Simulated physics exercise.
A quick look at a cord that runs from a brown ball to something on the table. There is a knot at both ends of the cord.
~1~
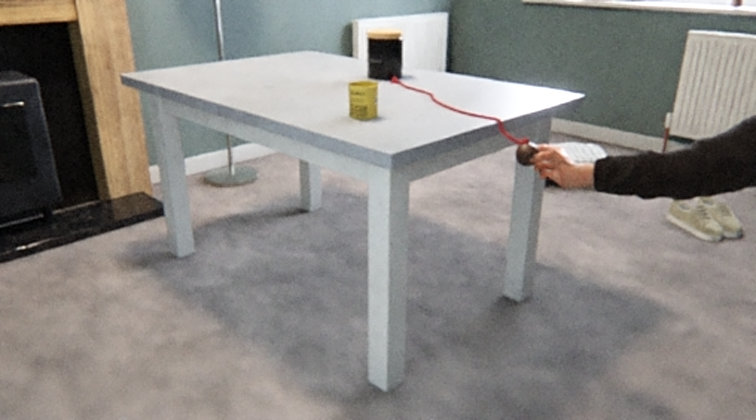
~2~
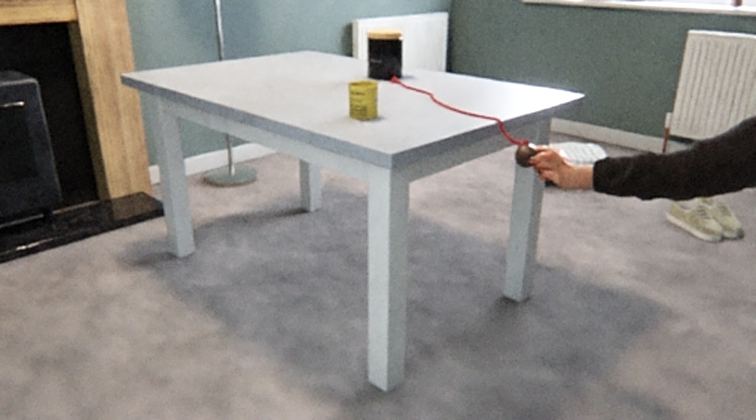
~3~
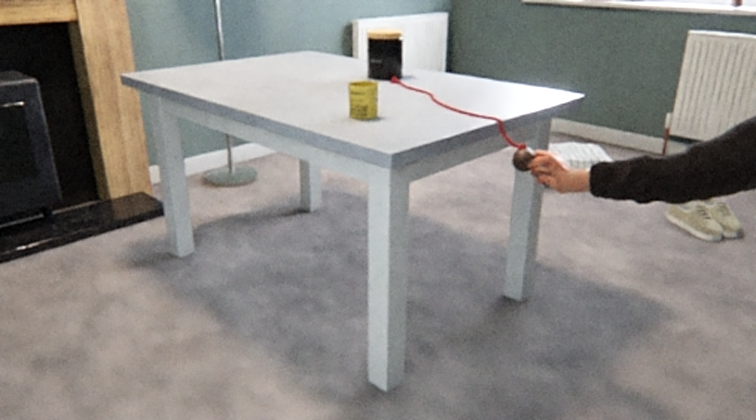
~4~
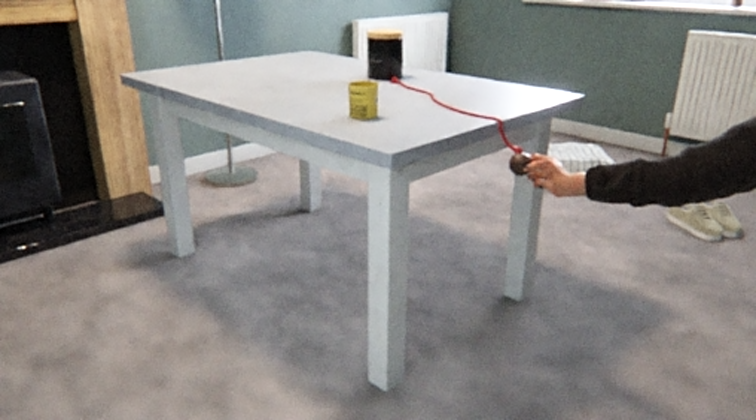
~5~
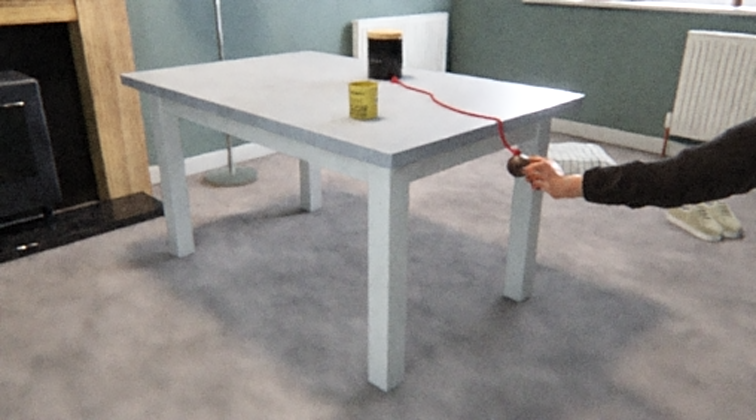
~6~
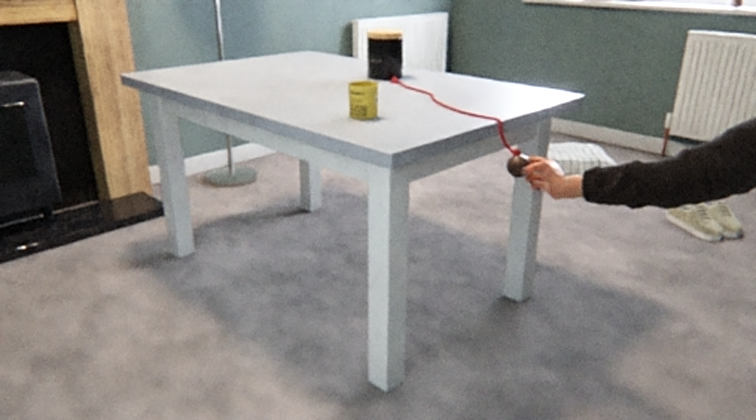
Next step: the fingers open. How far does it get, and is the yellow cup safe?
The brown ball stays suspended; the yellow cup stays put.
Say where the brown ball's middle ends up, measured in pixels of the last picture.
I'd mark the resting spot at about (519, 197).
Then, 0.60 s past the final frame, ball in the air near (497, 182); canister still; cup still.
Then, 1.54 s past the final frame, ball in the air near (514, 192); canister still; cup still.
When it is over, ball in the air near (519, 197); canister still; cup still. The brown ball ends up dangling and the yellow cup keeps its place.
